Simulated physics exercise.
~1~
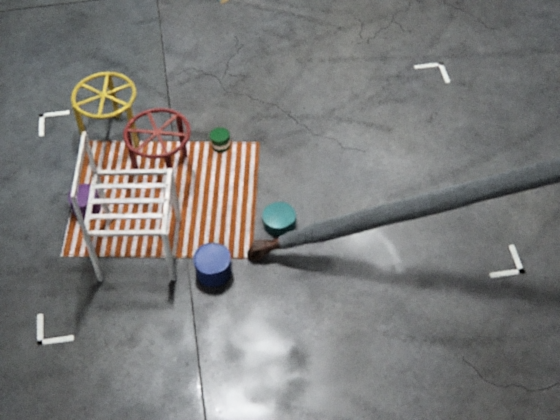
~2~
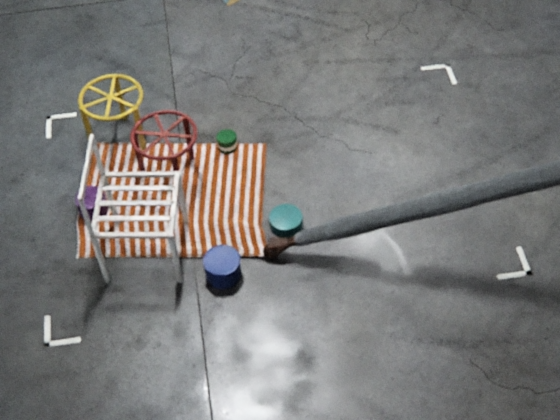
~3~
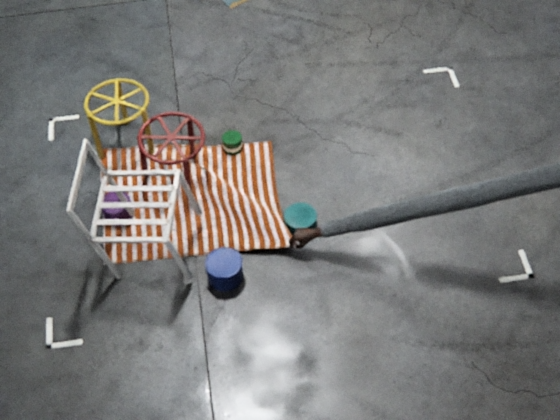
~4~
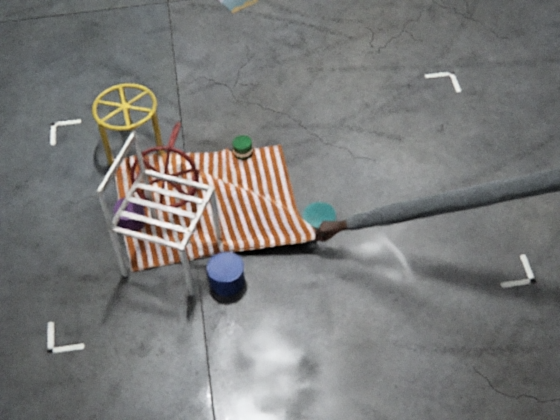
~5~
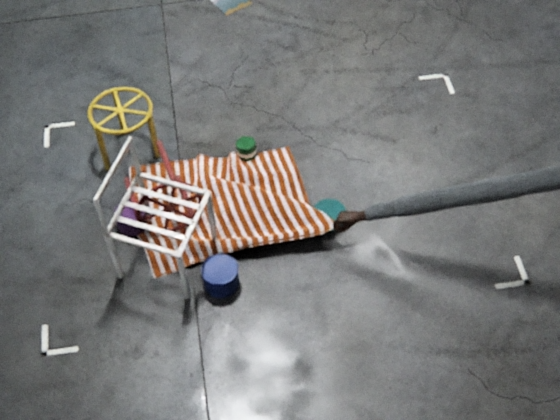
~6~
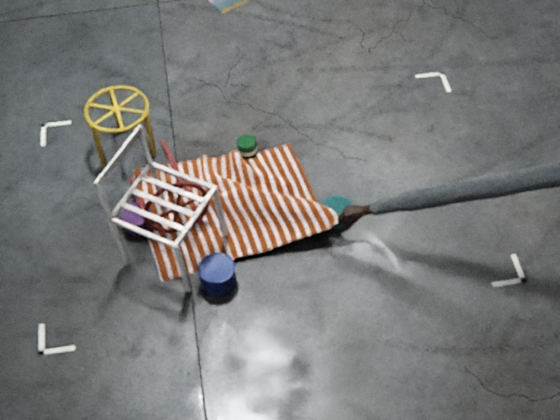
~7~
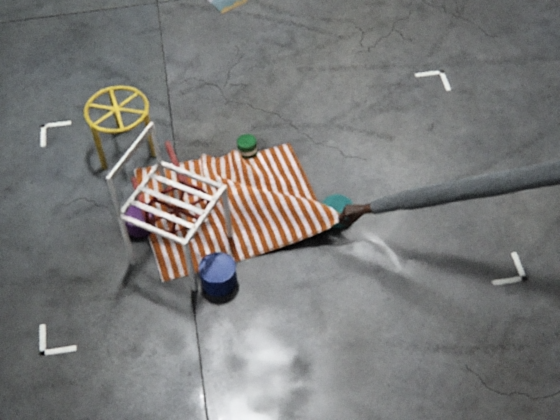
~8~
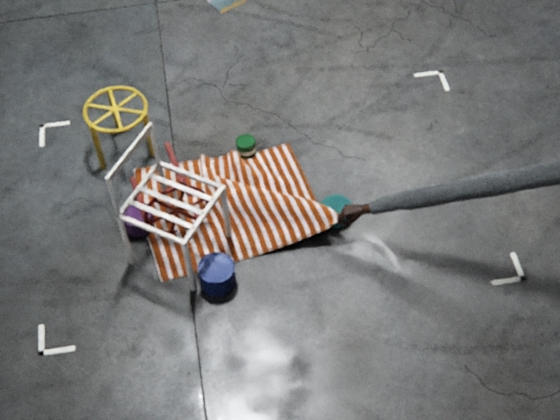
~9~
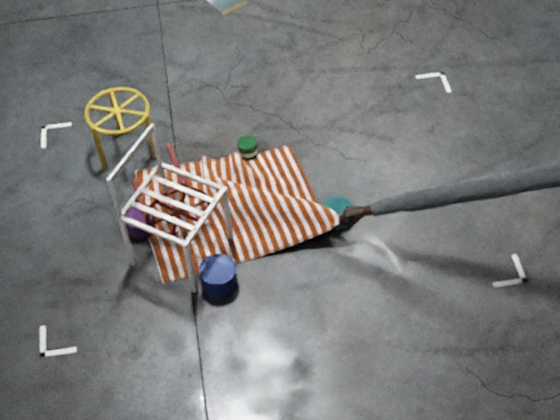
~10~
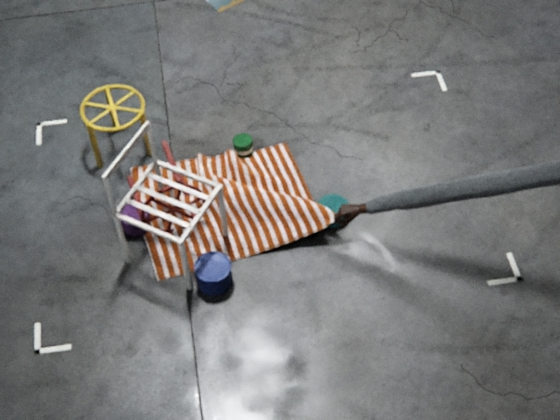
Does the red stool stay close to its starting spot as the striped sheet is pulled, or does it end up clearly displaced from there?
It ends up clearly displaced, though only by a moderate amount, lying toppled by the white chair.
